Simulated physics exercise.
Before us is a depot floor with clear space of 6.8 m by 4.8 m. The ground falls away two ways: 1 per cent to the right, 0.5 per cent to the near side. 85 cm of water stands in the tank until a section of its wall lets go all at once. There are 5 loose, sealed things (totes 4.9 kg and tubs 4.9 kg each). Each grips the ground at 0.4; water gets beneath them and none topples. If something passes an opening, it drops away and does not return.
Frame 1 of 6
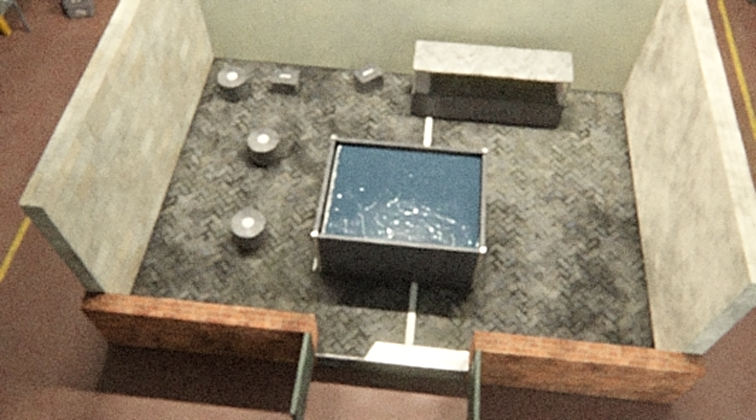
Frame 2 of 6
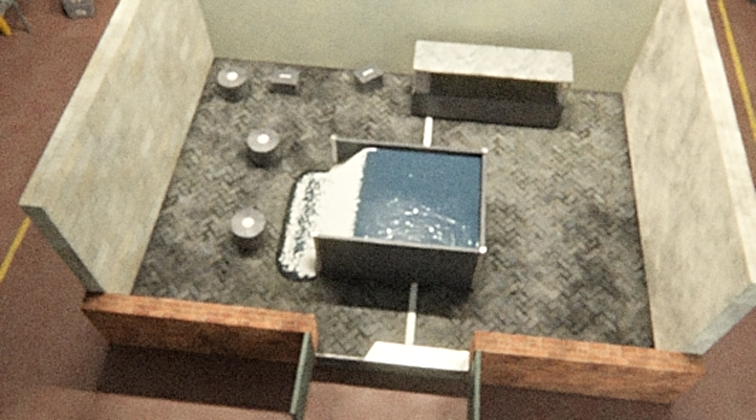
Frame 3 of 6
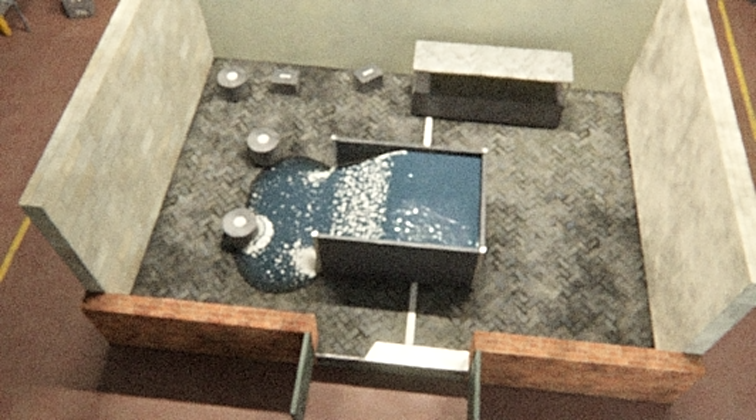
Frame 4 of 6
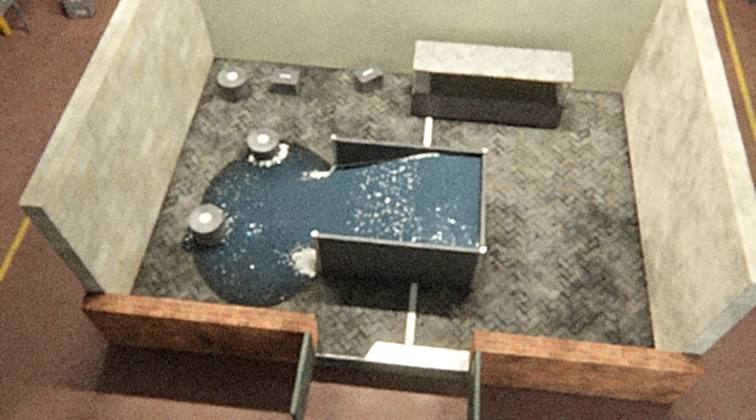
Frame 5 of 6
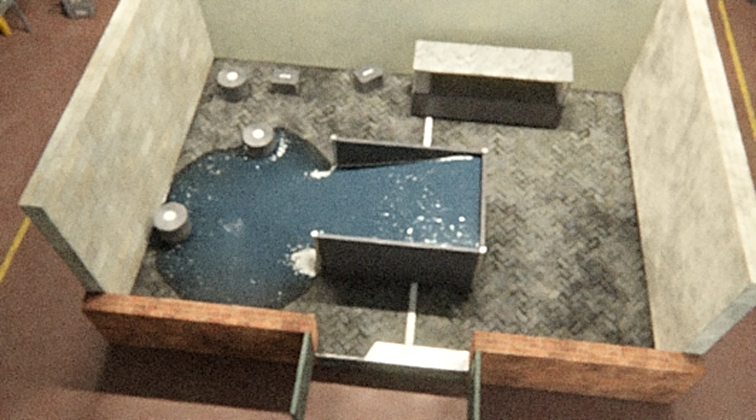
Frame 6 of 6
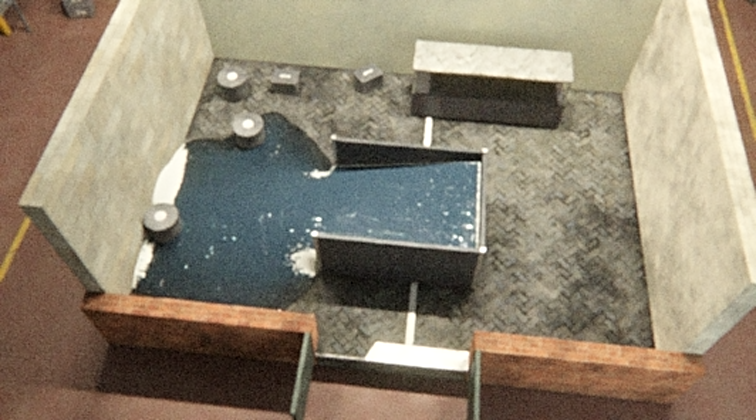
In a walled enclosure with a dark patterned floor, a rectangular tank holds blue water while small grey tubs and boxes sit nearby. The tank's left side opens and water pours out, foaming and spreading leftward. It pushes the lower tub left, then shifts the upper one slightly, reaching the left wall.
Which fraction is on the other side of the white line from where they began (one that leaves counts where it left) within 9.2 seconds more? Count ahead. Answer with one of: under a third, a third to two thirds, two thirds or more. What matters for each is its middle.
Two thirds or more.
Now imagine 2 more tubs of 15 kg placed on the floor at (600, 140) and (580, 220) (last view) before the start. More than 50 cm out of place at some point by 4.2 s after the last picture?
In order: Stays within it and stays within it.
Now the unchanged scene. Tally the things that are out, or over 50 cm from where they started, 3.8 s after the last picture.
By that time the total stands at 5.
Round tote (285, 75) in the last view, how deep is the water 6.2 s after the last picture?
9 cm.
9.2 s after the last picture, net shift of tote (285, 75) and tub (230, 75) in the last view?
The first is off by 200 cm, the second by 550 cm.
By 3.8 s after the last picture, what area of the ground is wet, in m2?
27 m2.
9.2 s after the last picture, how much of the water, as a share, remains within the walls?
Roughly 92 percent.
Then, 1.2 s after the last picture 0 of 5 are over the mark; 3 afloat.
Then, 3.8 s after the last picture 3 of 5 are over the mark; 2 afloat.
Then, 6.2 s after the last picture 4 of 5 are over the mark; 4 afloat.
Then, 9.2 s after the last picture 4 of 5 are over the mark; 4 afloat.
